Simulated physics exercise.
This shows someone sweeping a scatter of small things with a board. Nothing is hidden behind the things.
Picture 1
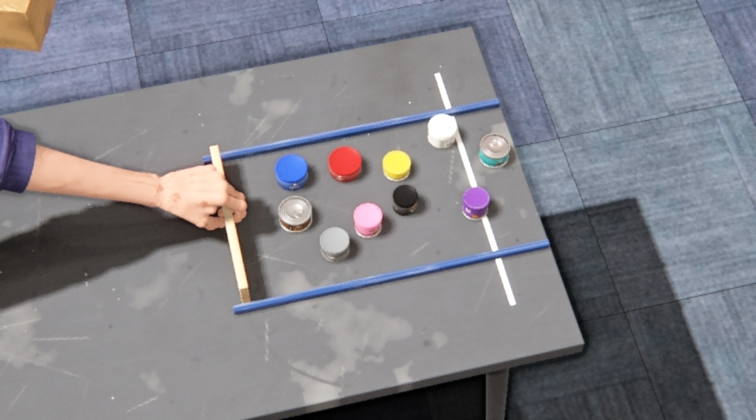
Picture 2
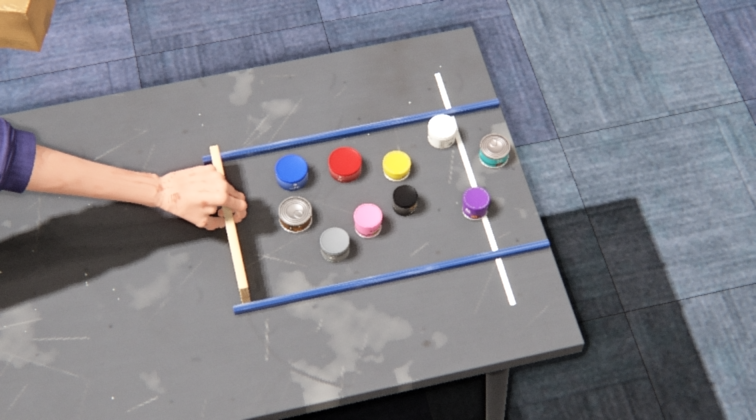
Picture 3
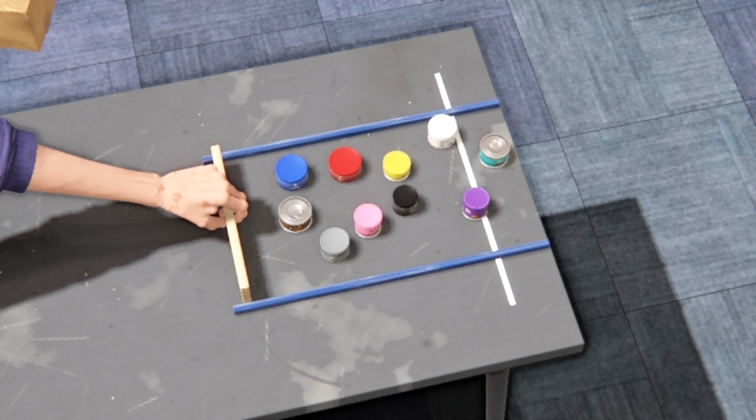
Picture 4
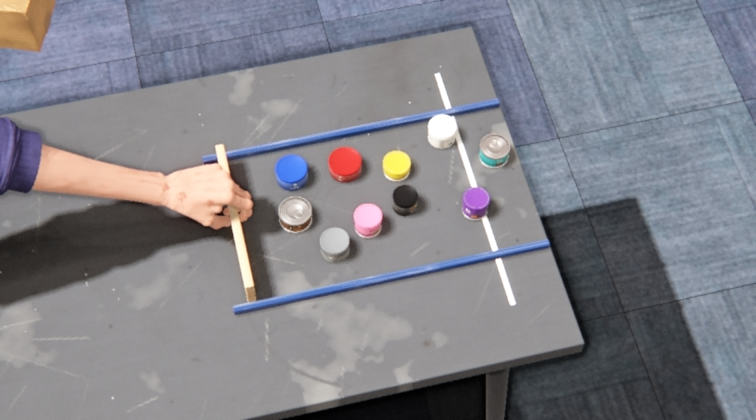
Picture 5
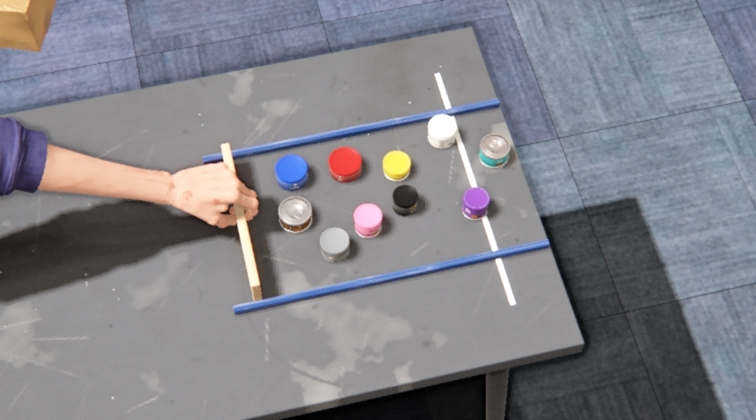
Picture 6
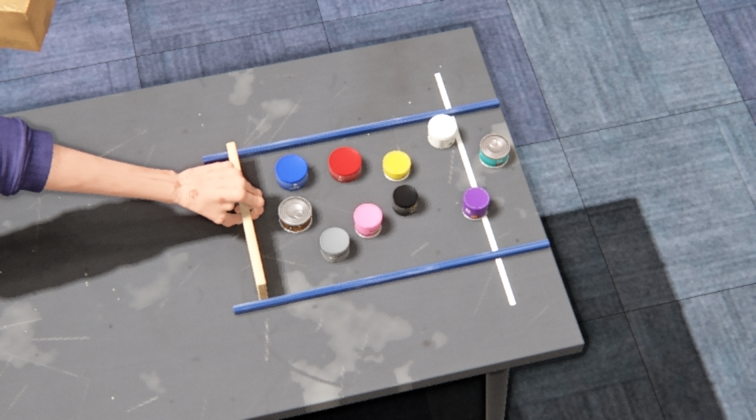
A grey table on blue carpet tiles, seen from above at an angle by a still camera, has two long blue strips and a white tape line across its right side. Between the strips sit blue, red, yellow, black, pink, grey and clear-topped brownish pots, with white, purple and turquoise ones near the tape. A hand from the left holds a wooden board still, then slides it slightly right, touching no pots.
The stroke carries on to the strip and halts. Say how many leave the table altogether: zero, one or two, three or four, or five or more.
Outcome: The number that fall off is one or two.
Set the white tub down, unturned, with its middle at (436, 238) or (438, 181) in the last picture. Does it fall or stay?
In that order, it remains up; does not fall.
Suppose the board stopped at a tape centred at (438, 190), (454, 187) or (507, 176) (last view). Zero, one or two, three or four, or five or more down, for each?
One after another: Zero; no fall at all; more than four.
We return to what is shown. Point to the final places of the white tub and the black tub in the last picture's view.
About (484, 117), and the other about (512, 183).
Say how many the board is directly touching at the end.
It touches 4.
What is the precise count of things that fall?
Exactly 1.
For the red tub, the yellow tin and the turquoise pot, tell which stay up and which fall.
The red tub remains up; the yellow tin survives; the turquoise pot drops off.
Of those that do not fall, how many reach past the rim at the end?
2 of them.
Soon after, none off yet; turquoise pot at rest near (494, 151); purple tin at rest near (476, 204); white tub at rest near (442, 132).
In the end, the number that fall off is one or two; gone, turquoise pot.
